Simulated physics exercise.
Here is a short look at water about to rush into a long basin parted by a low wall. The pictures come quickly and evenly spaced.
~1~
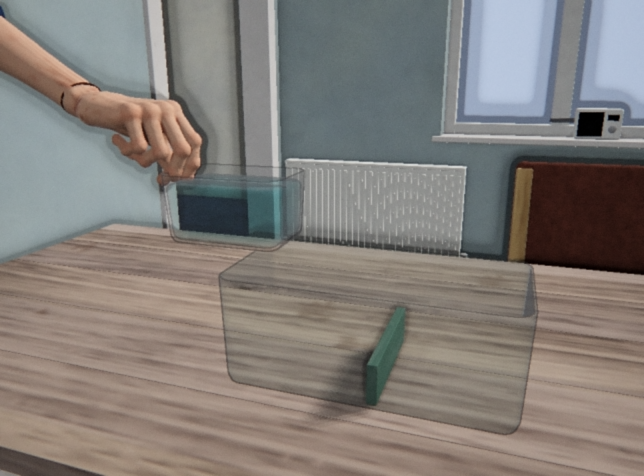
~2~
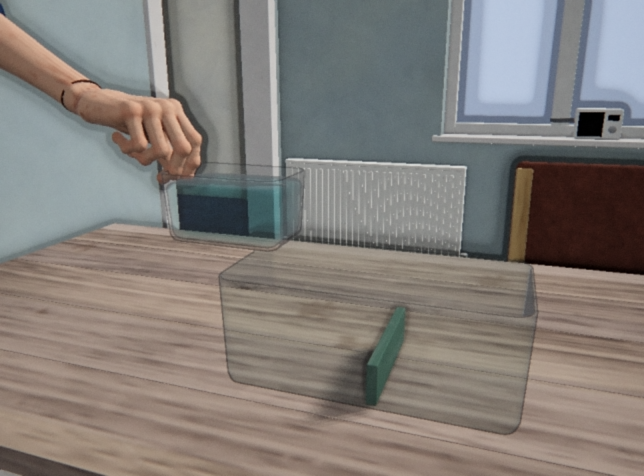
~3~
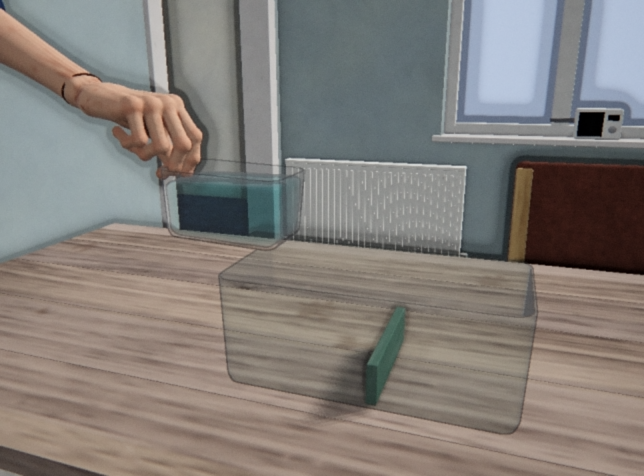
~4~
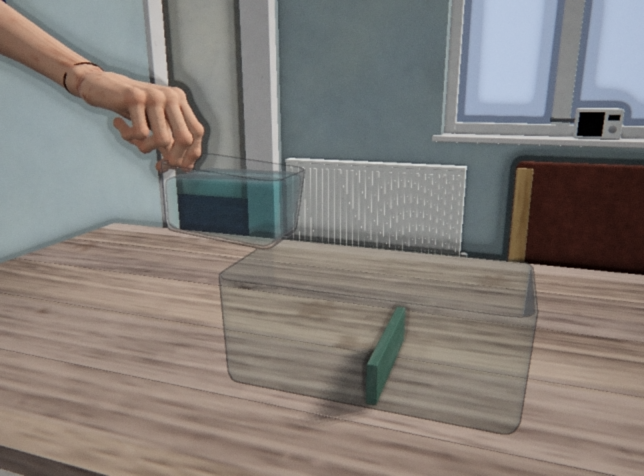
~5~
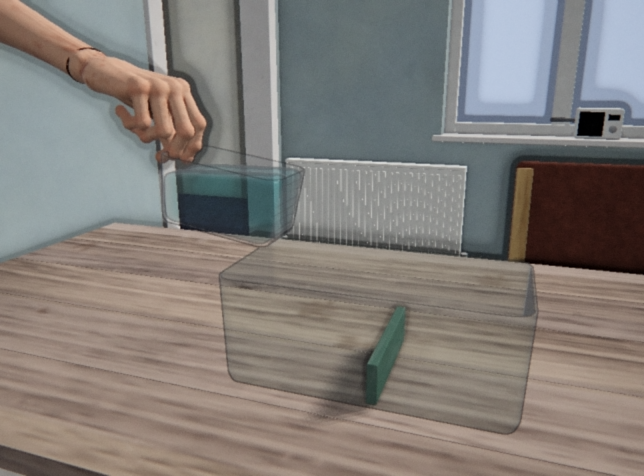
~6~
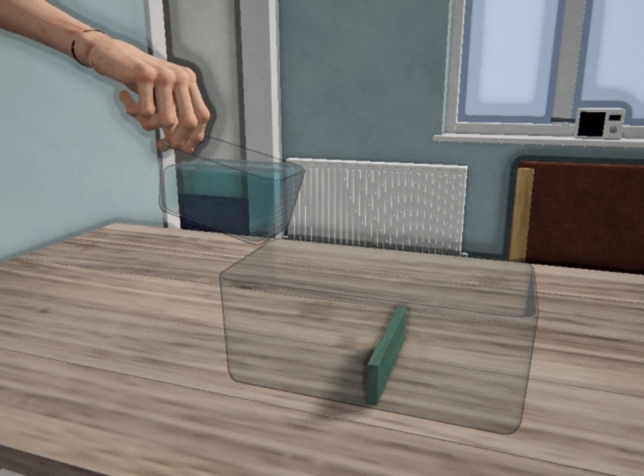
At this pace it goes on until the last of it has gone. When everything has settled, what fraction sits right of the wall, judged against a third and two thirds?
The share right of the wall lands inside the two marks of one third and two thirds.
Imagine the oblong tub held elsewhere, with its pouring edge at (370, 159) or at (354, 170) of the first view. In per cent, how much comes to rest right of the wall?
The first gives 80 %, the second 90 %.
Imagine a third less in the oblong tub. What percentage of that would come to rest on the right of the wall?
I'd put it at some 35 %.
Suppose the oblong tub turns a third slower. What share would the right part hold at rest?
40 per cent or thereabouts.
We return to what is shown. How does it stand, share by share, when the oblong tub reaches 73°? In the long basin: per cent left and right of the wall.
The left part holds close to 15 per cent, the right part close to 0.
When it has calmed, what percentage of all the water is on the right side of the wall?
Around 60 %.
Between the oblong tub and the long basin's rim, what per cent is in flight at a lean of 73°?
Estimated at 35 per cent or so.
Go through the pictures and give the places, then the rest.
It leans 0°; its right rim is at (293, 177); the water meets the walls at (186, 179) and (293, 186); the long basin's rim runs from (248, 257) to (534, 289); the wall's top is at (388, 335), in the first frame.
It leans 1°; its right rim is at (293, 177); the water meets the walls at (186, 179) and (293, 185), in the second frame.
It leans 2°; its right rim is at (293, 177); the water meets the walls at (185, 177) and (293, 183), in the third frame.
It leans 5°; its right rim is at (293, 177); the water meets the walls at (185, 174) and (293, 179), in the fourth frame.
It leans 9°; its right rim is at (293, 177); the water meets the walls at (184, 169) and (293, 175), in the fifth frame.
It leans 14°; its right rim is at (293, 177); the water meets the walls at (184, 163) and (294, 172), in the sixth frame.
A moment on, the oblong tub is tipped part way and 50 per cent is still to pour, 14 is left of the wall and 0 right of it.
Next, the oblong tub is tipped right over and 6 per cent is still to pour, 26 is left of the wall and 59 right of it.
Then the oblong tub is tipped right over and 0 per cent is still to pour, 40 is left of the wall and 58 right of it.
Later the oblong tub is tipped right over and 0 per cent is still to pour, 41 is left of the wall and 58 right of it.
Finally, 41 per cent lies left of the wall, 58 right of it and 1 outside.
